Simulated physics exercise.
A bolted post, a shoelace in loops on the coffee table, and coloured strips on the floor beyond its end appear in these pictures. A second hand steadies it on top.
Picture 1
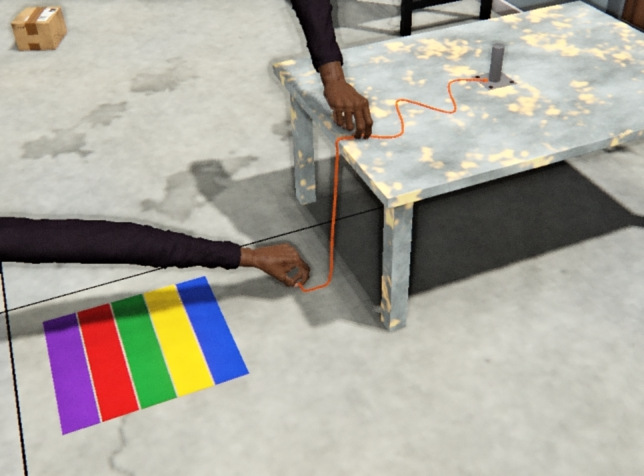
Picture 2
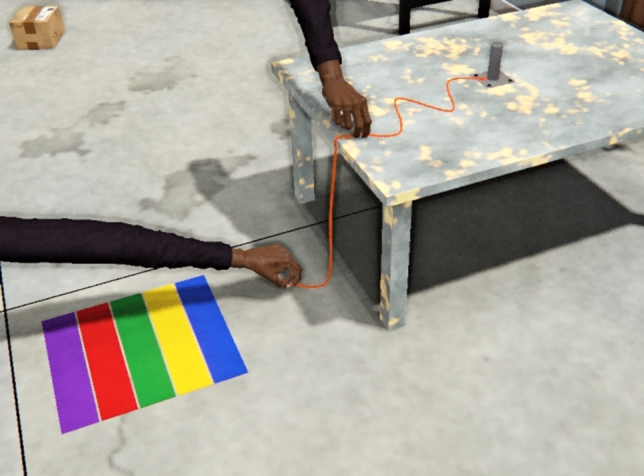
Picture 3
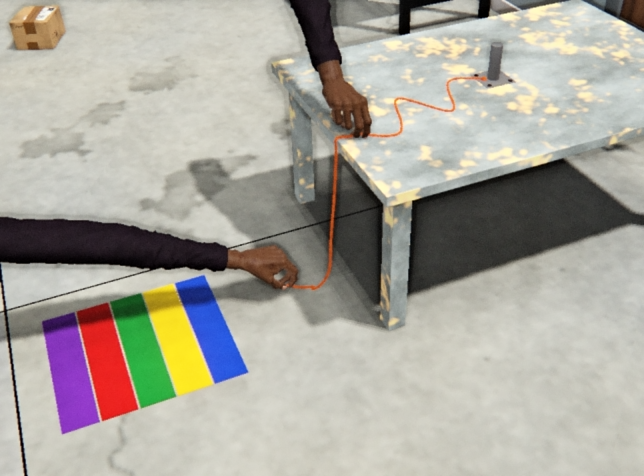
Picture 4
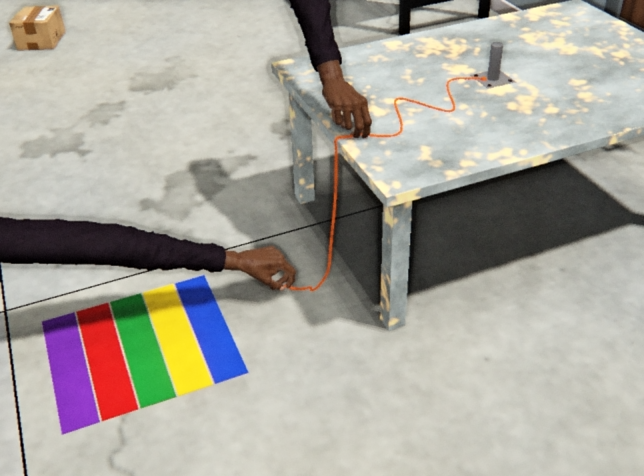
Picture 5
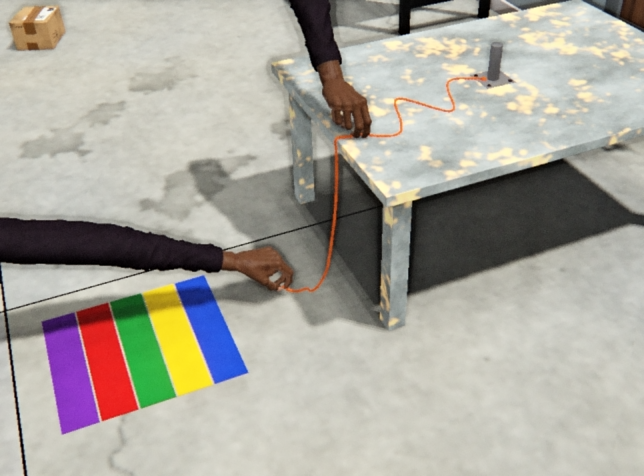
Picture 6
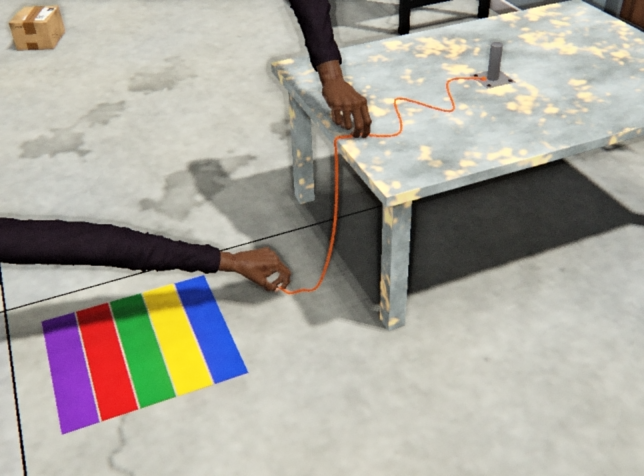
A dark-sleeved arm at left, its hand low over the concrete floor, draws the end of a thin orange lace slightly leftward, and the hanging part shifts a little. A second hand stays on the edge of a worn grey table at right, where the lace winds back to a small post. Seen from above by a still camera, purple, red, green, yellow and blue strips lie at lower left.
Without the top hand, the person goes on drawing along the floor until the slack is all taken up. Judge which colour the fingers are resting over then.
The purple strip.
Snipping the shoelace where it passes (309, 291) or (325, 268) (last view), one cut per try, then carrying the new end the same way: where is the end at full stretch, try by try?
First try near (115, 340), second near (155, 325).
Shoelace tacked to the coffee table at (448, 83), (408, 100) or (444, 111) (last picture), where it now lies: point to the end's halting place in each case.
Try 1: (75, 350); try 2: (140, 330); try 3: (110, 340).
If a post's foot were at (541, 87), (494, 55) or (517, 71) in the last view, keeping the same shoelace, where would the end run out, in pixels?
One per try, in order: (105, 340), (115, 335), (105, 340).
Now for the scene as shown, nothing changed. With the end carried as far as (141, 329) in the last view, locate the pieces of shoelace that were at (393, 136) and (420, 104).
They end up at (322, 183) and at (377, 118).
A little later, end near (141, 329); over green.
Next, end near (93, 344); over red.
When it is tight, end near (63, 352); over purple. The purple one.
